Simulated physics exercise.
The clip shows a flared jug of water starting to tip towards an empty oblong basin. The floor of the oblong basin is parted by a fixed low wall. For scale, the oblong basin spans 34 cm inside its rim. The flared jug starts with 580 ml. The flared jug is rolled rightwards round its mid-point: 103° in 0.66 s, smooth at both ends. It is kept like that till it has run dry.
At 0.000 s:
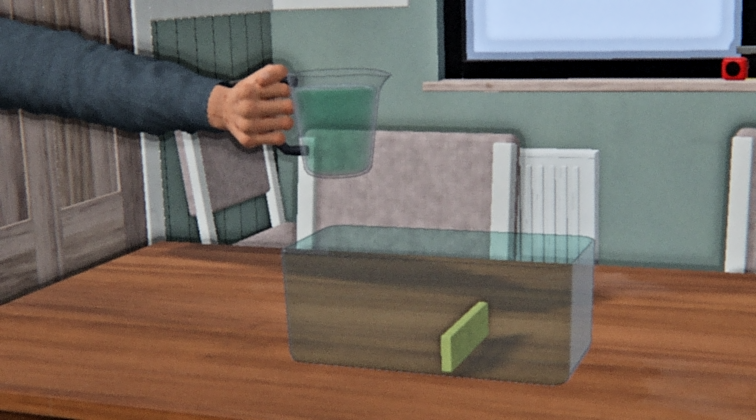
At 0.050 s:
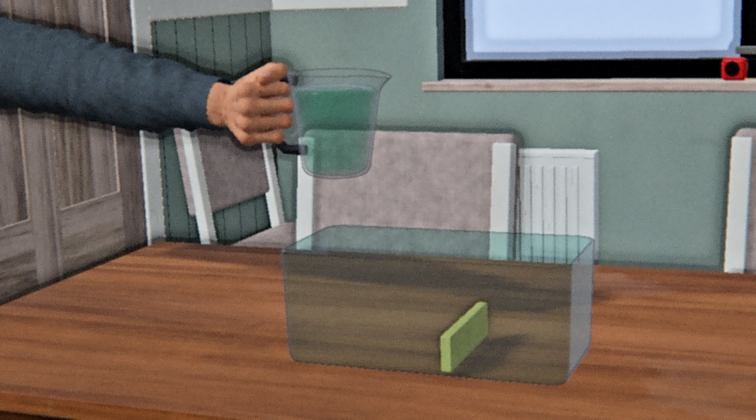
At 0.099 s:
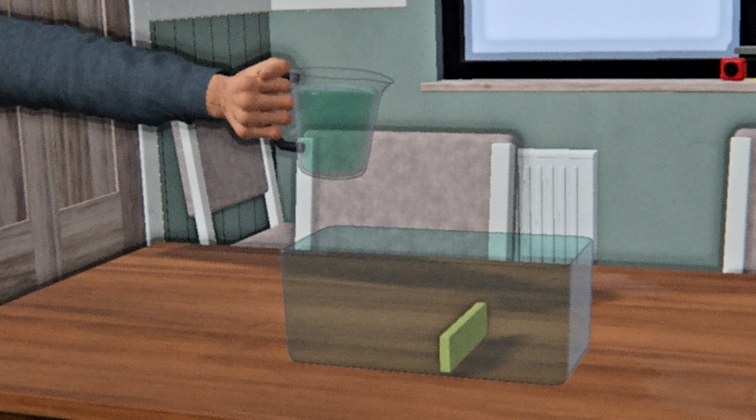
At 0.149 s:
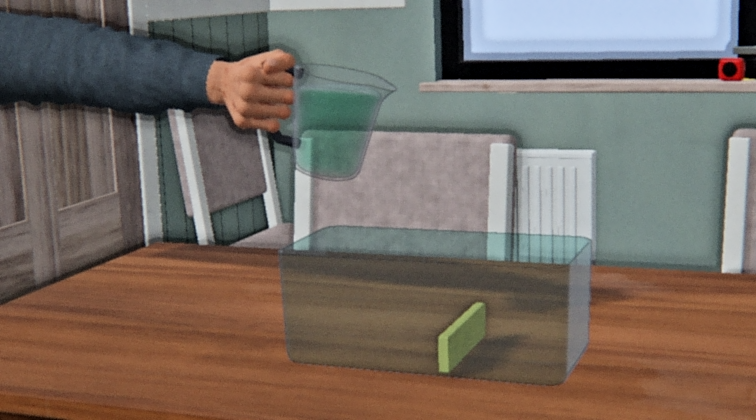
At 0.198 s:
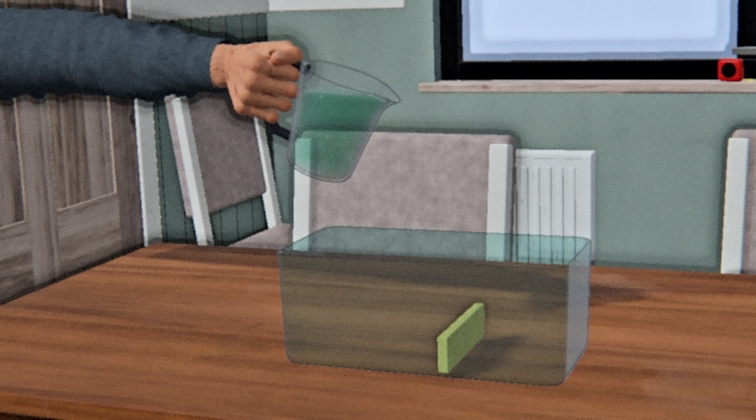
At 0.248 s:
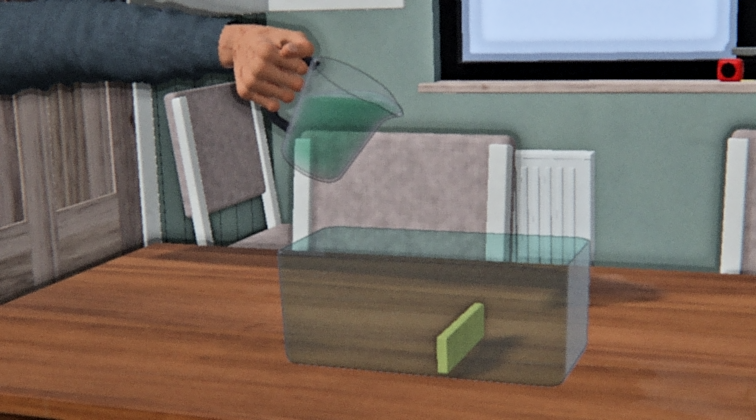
A hand held a clear jug of green liquid upright above an empty see-through basin on a wooden table, then gradually tilted it to the right until the liquid neared its rim.
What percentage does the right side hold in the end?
Roughly 20 per cent is past the wall.
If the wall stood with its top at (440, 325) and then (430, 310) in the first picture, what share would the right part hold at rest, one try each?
First 75, then 90 per cent.
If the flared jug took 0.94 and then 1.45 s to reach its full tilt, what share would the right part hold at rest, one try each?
First 30, then 40 per cent.
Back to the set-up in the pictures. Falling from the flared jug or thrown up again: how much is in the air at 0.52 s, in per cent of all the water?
Near 26 in a hundred.
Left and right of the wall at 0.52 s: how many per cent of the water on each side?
Some 12 per cent left and 10 right.
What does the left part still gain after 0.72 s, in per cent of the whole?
Some 20 per cent.
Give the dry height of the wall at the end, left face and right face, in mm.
Left about 26 mm, right about 36 mm.
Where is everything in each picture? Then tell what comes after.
In the first picture, it leans 0°; its right rim is at (390, 74); the water meets the walls at (299, 88) and (378, 87); the oblong basin's rim runs from (305, 240) to (583, 254); the wall's top is at (466, 320).
In the second picture, it leans 1°; its right rim is at (391, 76); the water meets the walls at (299, 87) and (377, 89).
In the third picture, it leans 6°; its right rim is at (393, 81); the water meets the walls at (301, 86) and (379, 90).
In the fourth picture, it leans 12°; its right rim is at (396, 89); the water meets the walls at (302, 87) and (382, 93).
In the fifth picture, it leans 21°; its right rim is at (400, 101); the water meets the walls at (306, 93) and (389, 96).
In the sixth picture, it leans 32°; its right rim is at (403, 115); the water meets the walls at (302, 105) and (401, 108); 1 per cent is over the edge.
After 0.52 s the tilt is 92° and 53 per cent is still to pour, 11 is left of the wall and 10 right of it.
After 0.72 s the tilt is 103° and 11 per cent is still to pour, 58 is left of the wall and 18 right of it.
After 0.93 s the tilt is 103° and 1 per cent is still to pour, 76 is left of the wall and 19 right of it.
After 1.16 s the tilt is 103° and 0 per cent is still to pour, 78 is left of the wall and 20 right of it.
In the end 78 per cent lies left of the wall, 20 right of it and 2 outside.
